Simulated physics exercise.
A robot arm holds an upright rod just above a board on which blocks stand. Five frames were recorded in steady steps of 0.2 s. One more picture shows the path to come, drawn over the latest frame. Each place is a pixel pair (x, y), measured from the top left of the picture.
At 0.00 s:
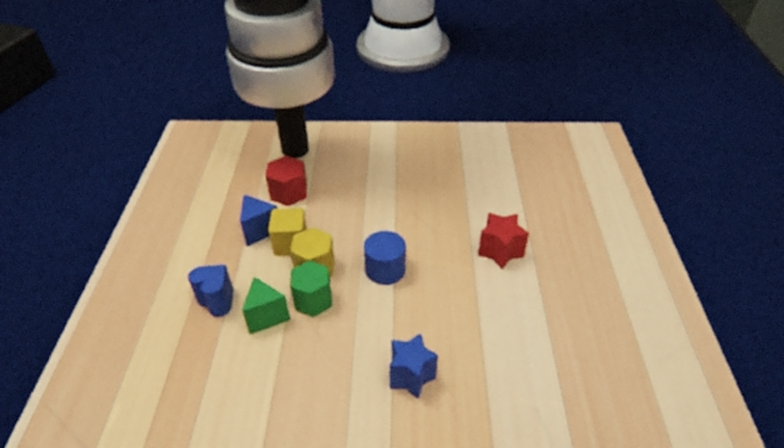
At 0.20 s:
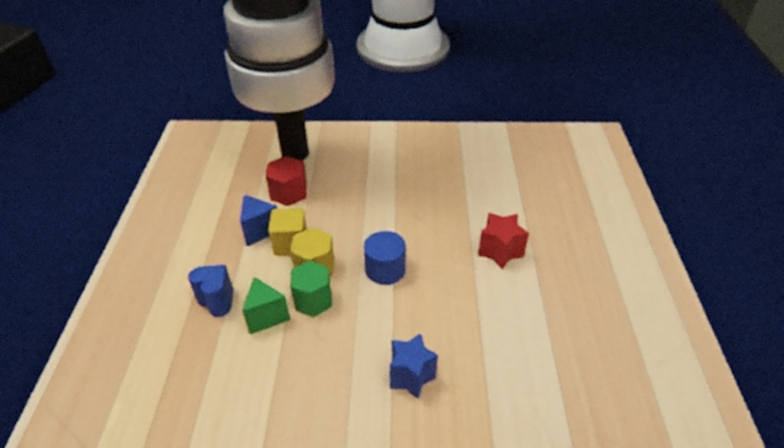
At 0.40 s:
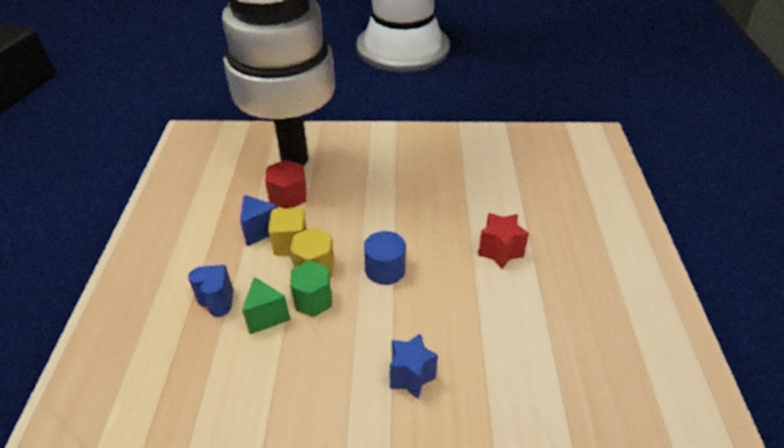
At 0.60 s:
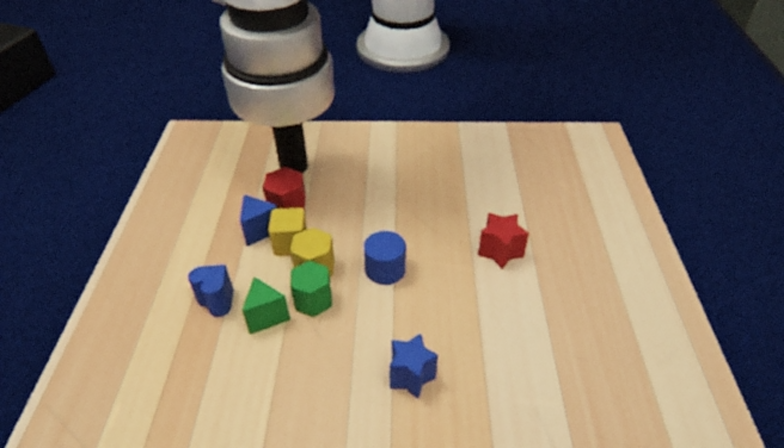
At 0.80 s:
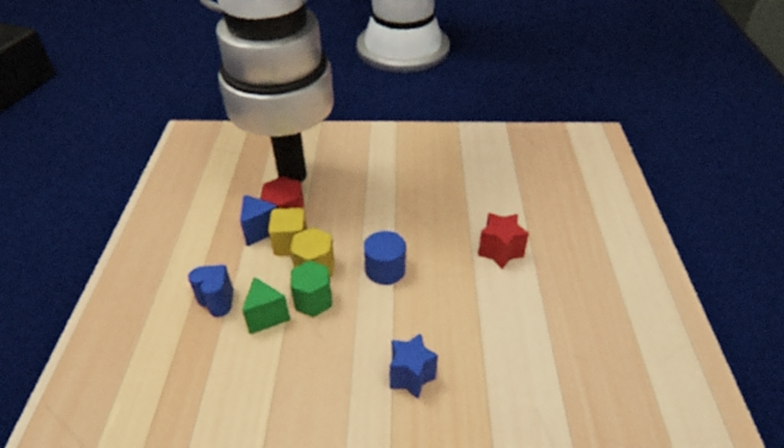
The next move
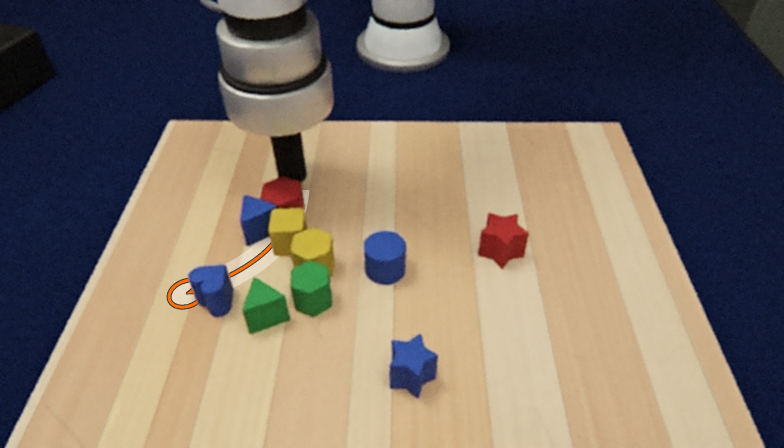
A robot arm lowered its black rod toward the near side of a wooden board, nudging the red hexagonal block a short way toward the blue triangle and yellow square, while the other blocks stayed still.
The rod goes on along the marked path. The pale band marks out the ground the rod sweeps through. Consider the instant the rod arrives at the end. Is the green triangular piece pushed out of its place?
I expect not.
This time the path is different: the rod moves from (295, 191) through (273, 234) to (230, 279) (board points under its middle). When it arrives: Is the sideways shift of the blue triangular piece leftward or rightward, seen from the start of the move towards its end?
Displaced right.
The line goes from (295, 191) through (284, 229) and (246, 266) to (187, 293).
On the path given first. One third of the way, rod (281, 214); blue triangular piece (223, 240), turned 60° clockwise; red hexagonal block (260, 228); yellow square (284, 250), turned 55° anticlockwise; green hexagonal block (314, 287), turned 35° clockwise; yellow hexagonal block (322, 257), turned 30° anticlockwise.
Two thirds of the way, rod (240, 253); blue triangular piece (193, 254), turned 85° clockwise; red hexagonal block (220, 271), turned 20° anticlockwise; yellow square (282, 259), turned 80° anticlockwise; green hexagonal block (315, 290), turned 45° clockwise; yellow hexagonal block (323, 258), turned 35° anticlockwise.
At the end, rod (181, 279); blue triangular piece (147, 263), turned 95° clockwise; green triangular piece unmoved; red hexagonal block (202, 292), turned 55° anticlockwise; yellow square (282, 259), turned 80° anticlockwise; green hexagonal block (315, 290), turned 45° clockwise; yellow hexagonal block (323, 258), turned 35° anticlockwise.
